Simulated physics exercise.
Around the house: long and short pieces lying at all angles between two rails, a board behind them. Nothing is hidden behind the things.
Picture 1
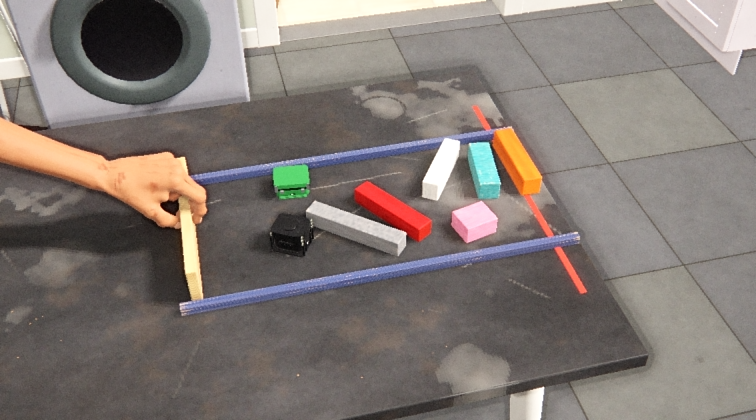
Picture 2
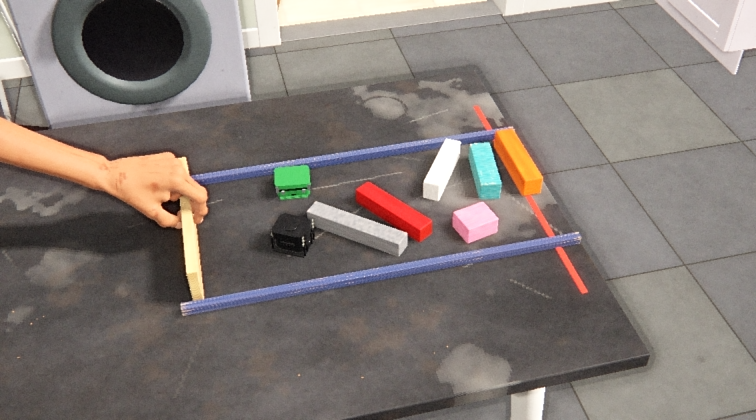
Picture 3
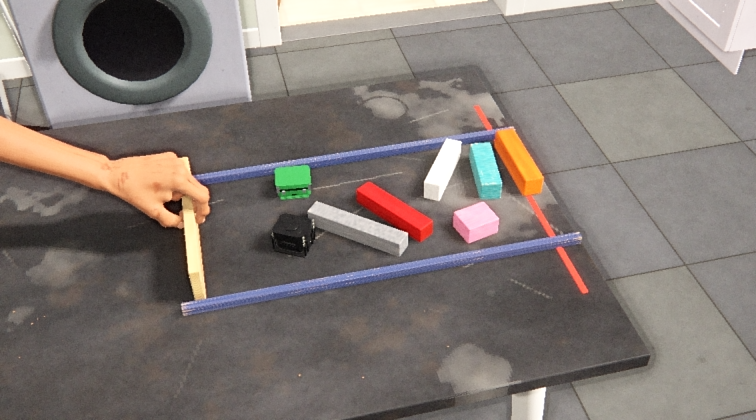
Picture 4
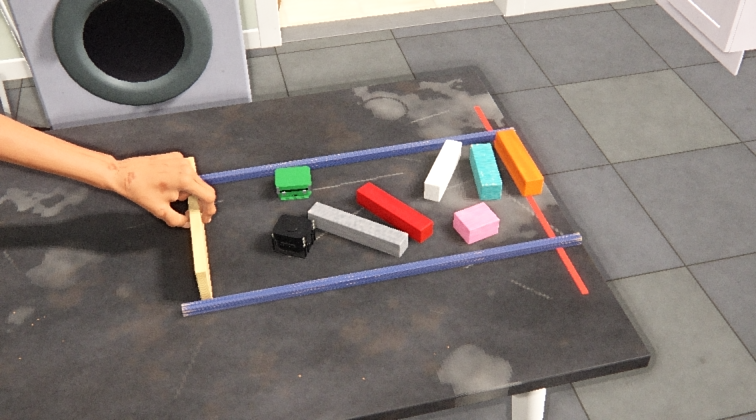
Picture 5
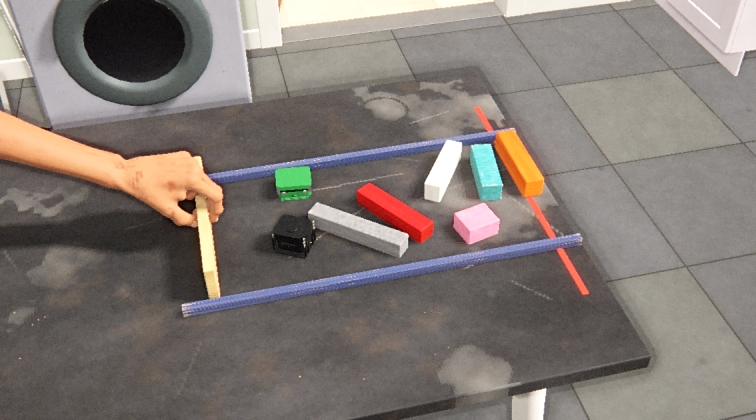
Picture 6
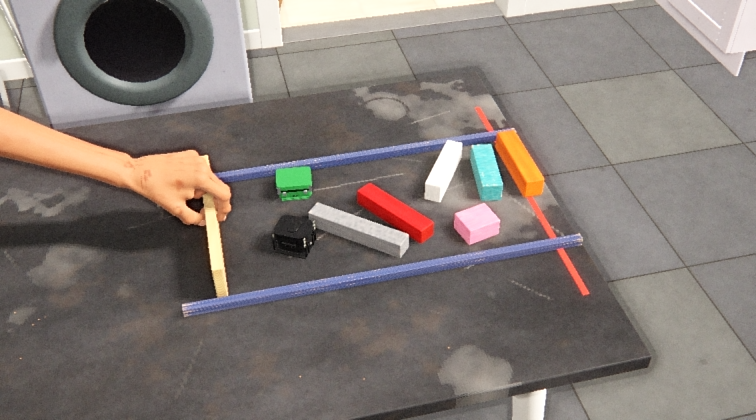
A hand slides a pale board slightly right between two blue rails toward scattered colored blocks.
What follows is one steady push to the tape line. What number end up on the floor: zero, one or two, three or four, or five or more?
Outcome: The number that fall off is five or more.
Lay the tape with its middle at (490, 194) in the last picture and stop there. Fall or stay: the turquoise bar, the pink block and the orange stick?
The turquoise bar drops off, the pink block falls, the orange stick tumbles off.
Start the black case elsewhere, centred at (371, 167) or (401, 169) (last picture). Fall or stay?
Place by place, it falls; falls.
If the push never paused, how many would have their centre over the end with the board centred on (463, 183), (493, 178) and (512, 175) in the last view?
Past the end: 1, 3 and 5.
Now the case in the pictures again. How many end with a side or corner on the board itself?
The number is 2.
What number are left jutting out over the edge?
The number is 2.
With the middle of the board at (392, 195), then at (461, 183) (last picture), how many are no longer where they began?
By then 6, and 8.
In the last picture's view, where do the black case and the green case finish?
The black case at (562, 206), the green case at (520, 146).
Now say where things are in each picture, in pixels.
In the first picture, orange stick (516, 161); turquoise bar (483, 170); pink block (474, 222); board (188, 226); tape (522, 187).
In the second picture, turquoise bar (484, 171); green case (293, 183).
In the third picture, pink block (476, 222); board (191, 226).
In the fourth picture, orange stick (518, 162); black case (294, 236).
In the fifth picture, turquoise bar (486, 172); white bar (443, 170).
In the sixth picture, orange stick (519, 163); turquoise bar (486, 172); pink block (477, 224); board (212, 224); tape (525, 188).
Early on, none off yet; orange stick at rest near (519, 163); turquoise bar at rest near (486, 172); pink block at rest near (477, 224).
A while later, none off yet; orange stick at rest near (519, 163); turquoise bar at rest near (486, 172); pink block travelled about its own width near (498, 221).
Further along, one off so far; orange stick on its side near (556, 193); turquoise bar travelled about its own width near (536, 161); pink block travelled well along near (567, 208).
Finally, the number that fall off is five or more; lost, grey bar, red stick, white bar, pink block, turquoise bar and orange stick.
